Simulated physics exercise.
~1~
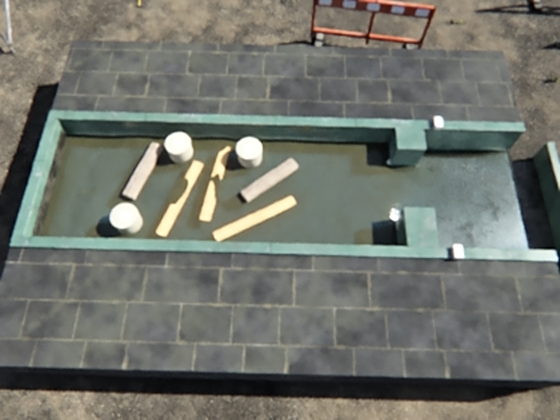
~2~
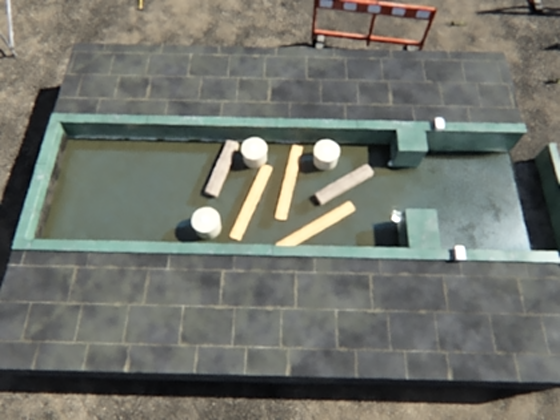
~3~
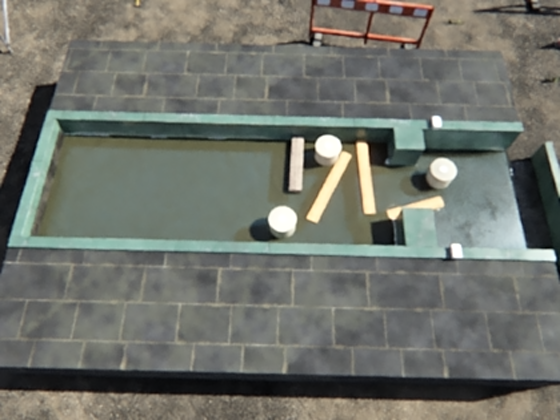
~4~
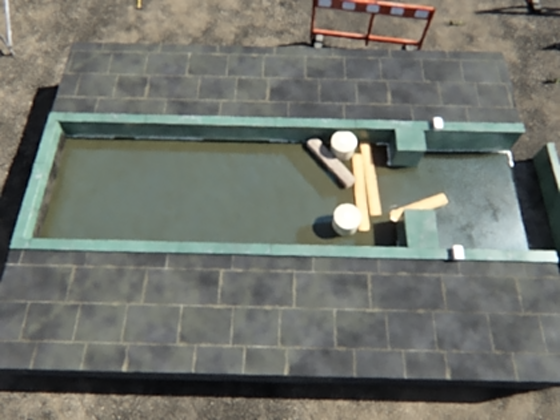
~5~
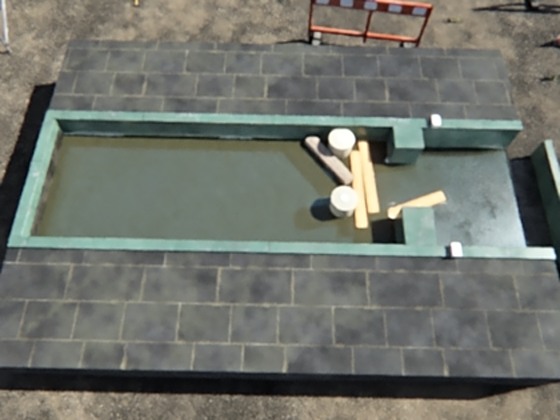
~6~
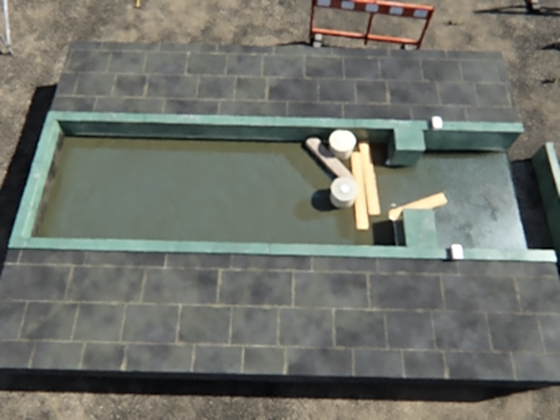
The clip shows white cylinders and wooden planks drifting right along a green-walled water channel towards a narrow gap, where one cylinder slips through and disappears and a pale plank lodges by the lower block, while two cylinders and several planks bunch up before the gap and nearly stop.
